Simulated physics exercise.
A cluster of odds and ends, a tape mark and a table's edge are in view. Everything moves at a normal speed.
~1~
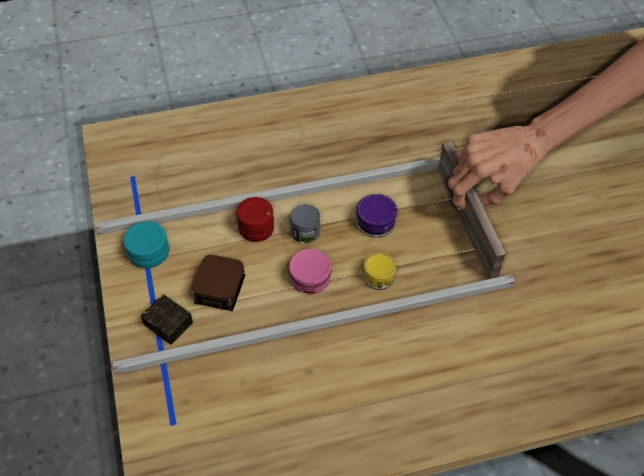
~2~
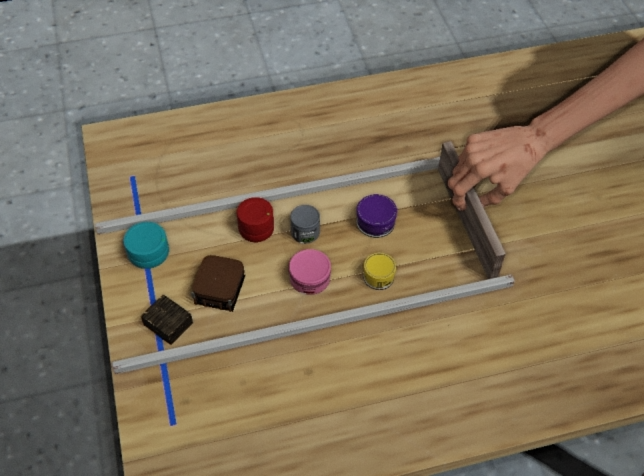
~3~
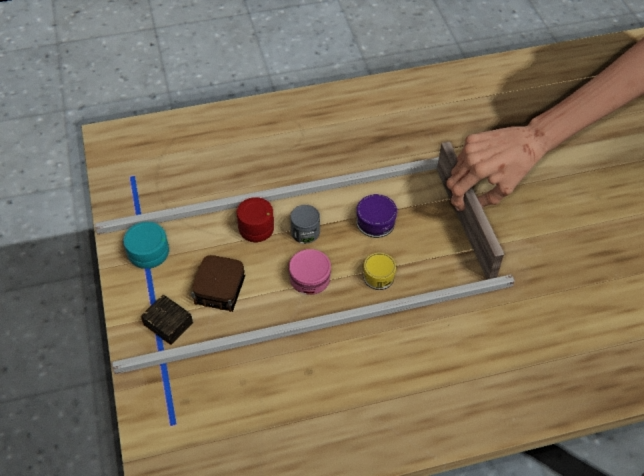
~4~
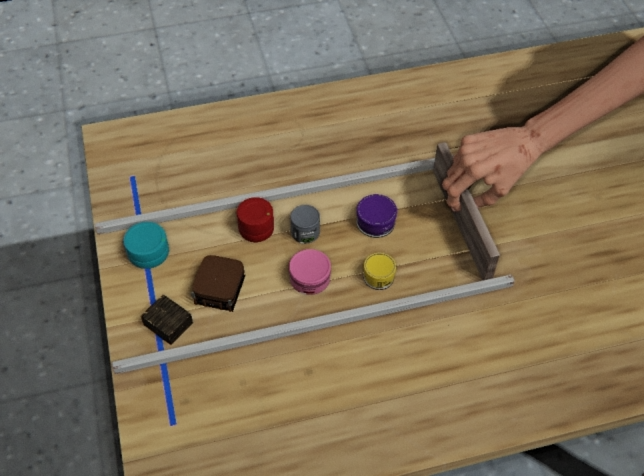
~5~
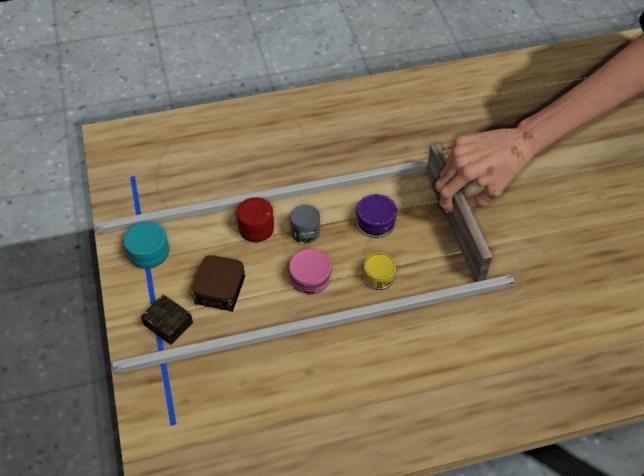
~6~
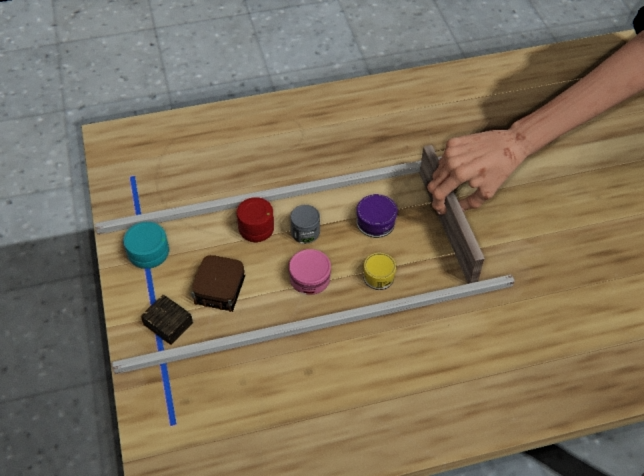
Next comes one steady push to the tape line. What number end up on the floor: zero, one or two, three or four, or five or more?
I expect three or four drops over the end.
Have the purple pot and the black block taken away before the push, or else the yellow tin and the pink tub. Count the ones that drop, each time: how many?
Tally of falls: 2 for the first try, 3 for the second.
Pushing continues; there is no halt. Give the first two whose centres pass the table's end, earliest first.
The pair, in order, is the turquoise lid and the brown case.
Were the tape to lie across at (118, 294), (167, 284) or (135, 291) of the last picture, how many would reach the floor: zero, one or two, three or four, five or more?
So, taking them in turn, I'd give five or more; 1 or 2; three or four.
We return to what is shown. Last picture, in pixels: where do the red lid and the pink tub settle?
The red lid stops around (124, 240); the pink tub around (128, 311).
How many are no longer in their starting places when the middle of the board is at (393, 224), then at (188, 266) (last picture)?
The first number is 1, the next one 8.
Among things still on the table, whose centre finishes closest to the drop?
Closest in the end is the grey tub.
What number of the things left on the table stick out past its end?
1 in all.
A little later, none off yet; turquoise lid at rest near (147, 245); black block at rest near (167, 319); brown case at rest near (219, 283).
When it is over, the number that fall off is three or four; down, brown case, black block and turquoise lid.
